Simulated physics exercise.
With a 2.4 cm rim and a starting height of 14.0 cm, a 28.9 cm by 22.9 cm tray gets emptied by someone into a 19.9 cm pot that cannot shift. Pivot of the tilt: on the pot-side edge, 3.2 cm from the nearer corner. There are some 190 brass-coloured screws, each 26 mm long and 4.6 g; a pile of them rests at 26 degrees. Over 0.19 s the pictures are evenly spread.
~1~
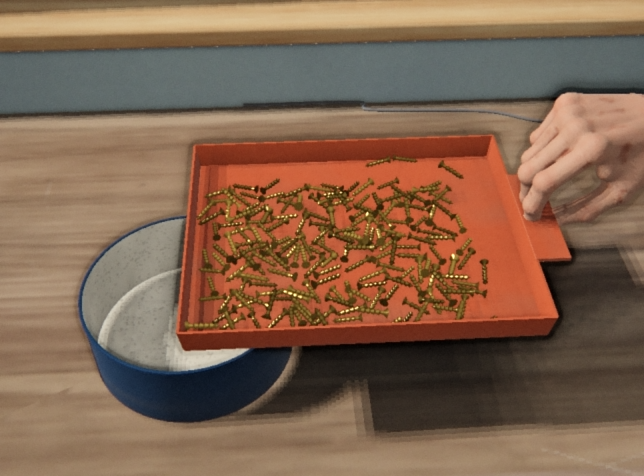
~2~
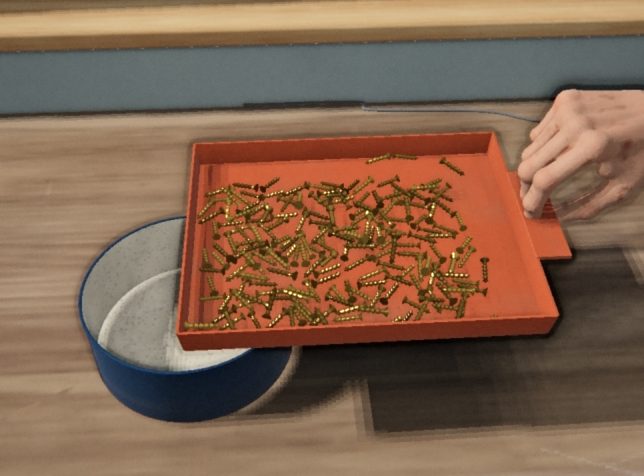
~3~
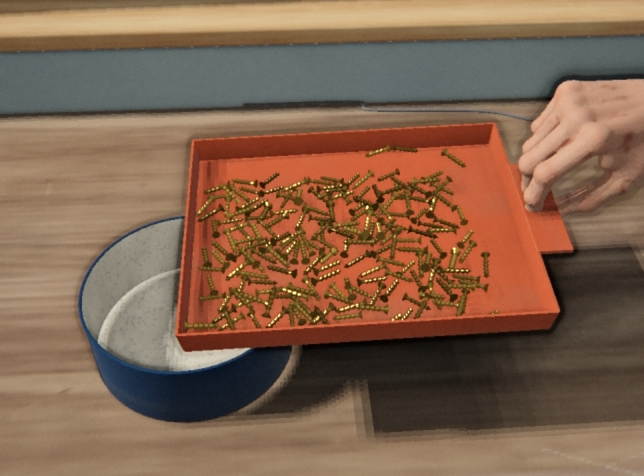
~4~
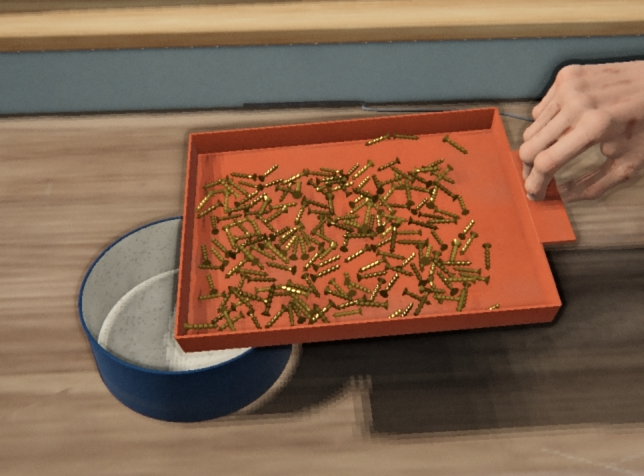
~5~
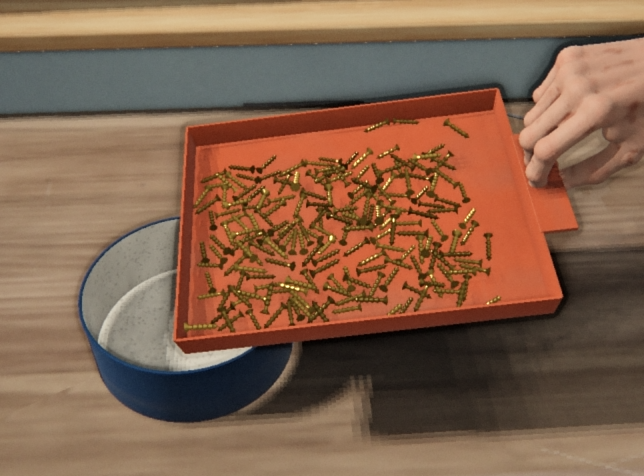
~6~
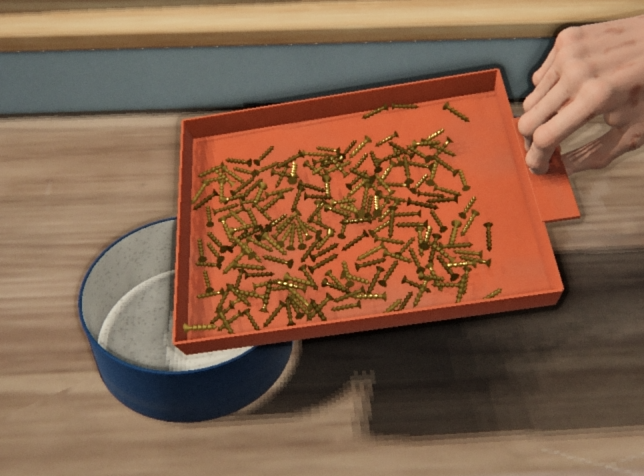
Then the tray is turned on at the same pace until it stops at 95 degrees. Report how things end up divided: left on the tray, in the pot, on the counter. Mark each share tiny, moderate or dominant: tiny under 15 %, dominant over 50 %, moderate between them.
Tray: Tiny, pot: Tiny, counter: Dominant.
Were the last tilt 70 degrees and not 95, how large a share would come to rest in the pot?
Around 0 in a hundred.
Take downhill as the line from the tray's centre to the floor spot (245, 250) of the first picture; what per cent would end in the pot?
Roughly 75 per cent.
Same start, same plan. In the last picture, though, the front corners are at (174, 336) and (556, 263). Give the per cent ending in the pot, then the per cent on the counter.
Pot 25 % / counter 75 %.
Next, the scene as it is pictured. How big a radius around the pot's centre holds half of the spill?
18 cm.
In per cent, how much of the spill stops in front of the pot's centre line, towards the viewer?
100 %.
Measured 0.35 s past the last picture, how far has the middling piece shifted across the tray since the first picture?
By then it sits near 5 cm from where it began.
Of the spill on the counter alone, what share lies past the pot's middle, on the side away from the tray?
80 %.
Then, 0.35 s after the last picture, tilt 54 degrees; the tray holds 100 %, the pot 0 %.
Then, 0.59 s after the last picture, tilt 80 degrees; the tray holds 75 %, the pot 0 %.
Then, 0.93 s after the last picture, tilt 95 degrees; the tray holds 5 %, the pot 0 %.
In the end, tray 5 %, pot 0 %, counter 95 %.
